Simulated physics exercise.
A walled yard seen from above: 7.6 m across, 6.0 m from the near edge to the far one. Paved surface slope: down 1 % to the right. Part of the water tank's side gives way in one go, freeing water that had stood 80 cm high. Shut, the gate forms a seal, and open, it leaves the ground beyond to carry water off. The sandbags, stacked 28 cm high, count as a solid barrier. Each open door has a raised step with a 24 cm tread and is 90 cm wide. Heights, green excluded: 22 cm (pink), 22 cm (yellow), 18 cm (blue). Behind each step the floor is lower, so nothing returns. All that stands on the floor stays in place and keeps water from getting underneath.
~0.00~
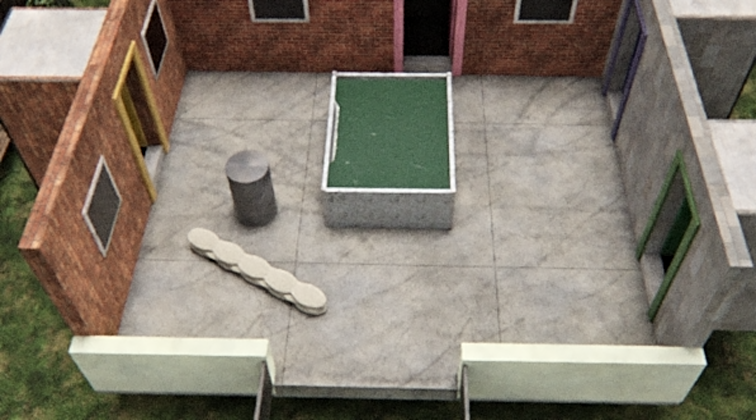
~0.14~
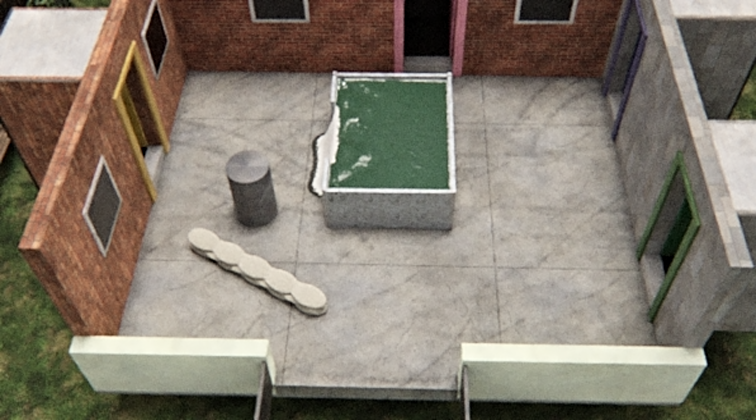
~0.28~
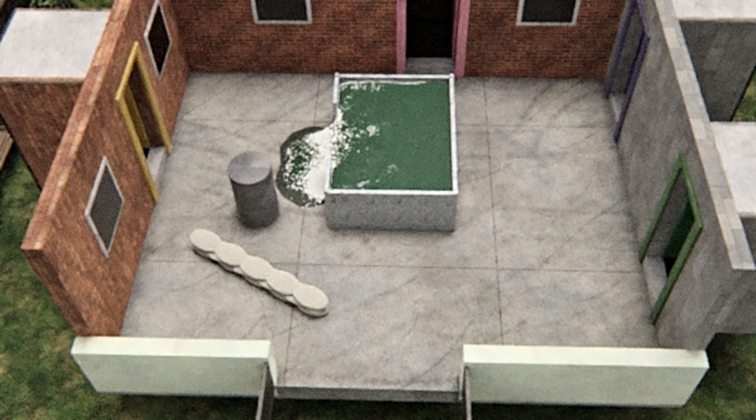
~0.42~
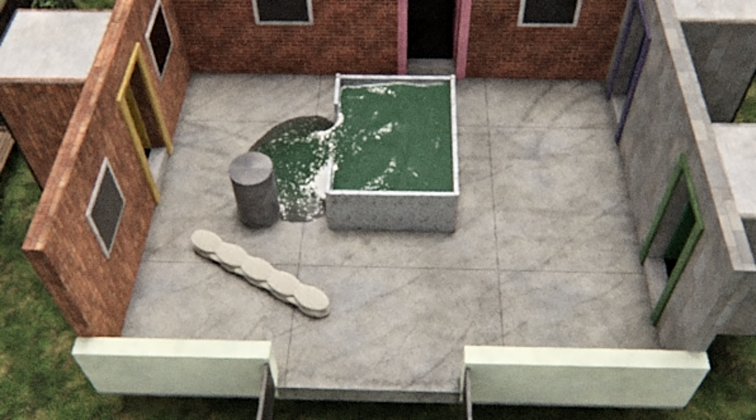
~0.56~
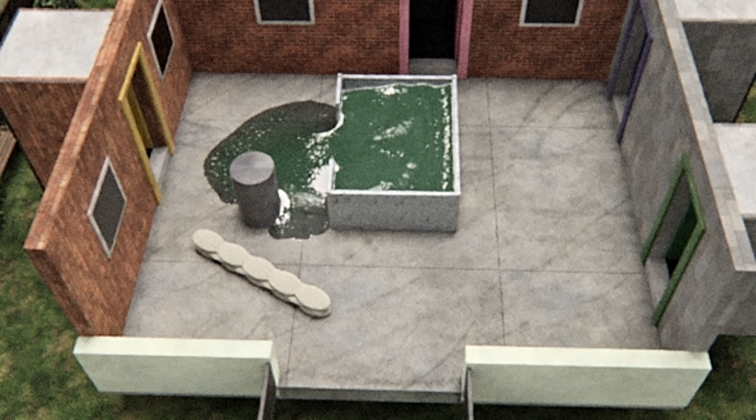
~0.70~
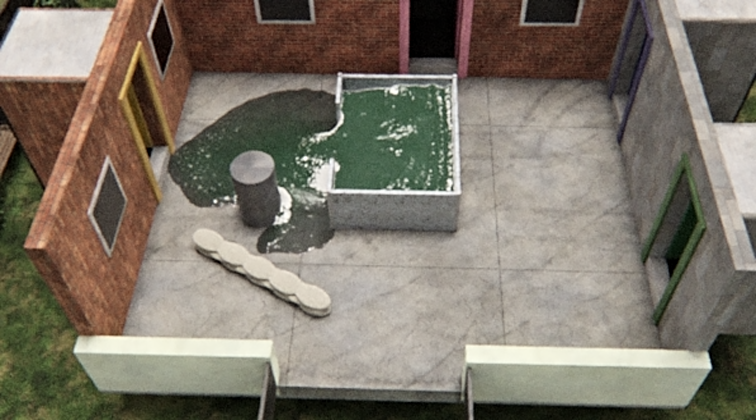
A big raised tank of green water in a walled yard opened on its left side, and the water poured out, spreading leftward across the paving and around a gray cylinder.
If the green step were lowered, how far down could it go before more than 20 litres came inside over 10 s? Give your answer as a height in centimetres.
Down to about 9 cm.
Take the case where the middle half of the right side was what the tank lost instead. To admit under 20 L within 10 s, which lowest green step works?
At least roughly 14.5 centimetres tall.
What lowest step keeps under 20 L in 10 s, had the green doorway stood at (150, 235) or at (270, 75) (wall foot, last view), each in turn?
First place around 13.0 cm, second around 17 cm.
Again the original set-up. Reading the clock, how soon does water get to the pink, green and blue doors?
Pink at 3.6 s, green at 7.0 s and blue at 5.0 s.
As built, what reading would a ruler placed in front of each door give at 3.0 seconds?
Depths in cm - pink: 0, yellow: 30, green: 0, blue: 0.
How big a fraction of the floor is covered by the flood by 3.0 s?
Around 40 per cent of the floor.
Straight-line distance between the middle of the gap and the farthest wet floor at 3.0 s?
Roughly 4.8 metres.
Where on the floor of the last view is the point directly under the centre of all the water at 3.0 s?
I'd put it close to (311, 166).
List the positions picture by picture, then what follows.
The first frame shows the water tank at (390, 132) is whole and still, 80 cm deep; the green door at (663, 246) is dry.
In the second frame, water pours out at (334, 153) and has run 0.3 m, to (312, 188); about 12 cm deep outside, 80 cm at the back.
In the third frame, water pours out at (336, 156) and has run 0.9 m, to (282, 185); about 14 cm deep outside, 80 cm at the back.
In the fourth frame, the front is at a hidden place, 1.5 m from the gap at (337, 158); 2.4 m2 of floor is wet, 78 cm left at the back.
In the fifth frame, the gap is at (339, 157), the front 2.2 m out at (208, 165); the back of the water tank holds 70 cm.
In the sixth frame, the front is at (169, 163), 2.9 m from the gap at (339, 156); 5.9 m2 of floor is wet, 67 cm left at the back; 4.9 m in a straight line remain to the green door at (668, 250).
After 1.4 s water covers 25 % of the floor, deepest (47 cm) near (163, 185); it has not reached the green door.
After 3.0 s water covers 40 % of the floor, deepest (32 cm) near (178, 129); it has not reached the green door.
After 10.0 s water covers 95 % of the floor, deepest (16 cm) near (560, 378); 13 cm at the green door, 0 litres in over its 22 cm step.
At the green door as built, the water arrived by 7.1 s and peaked near 15 cm at 8.4 s.
With a step of 7.5 cm, 34 litres would have come in within the 10 s; with 10.5 cm, 11 litres. So under 20 litres takes about 9 cm.
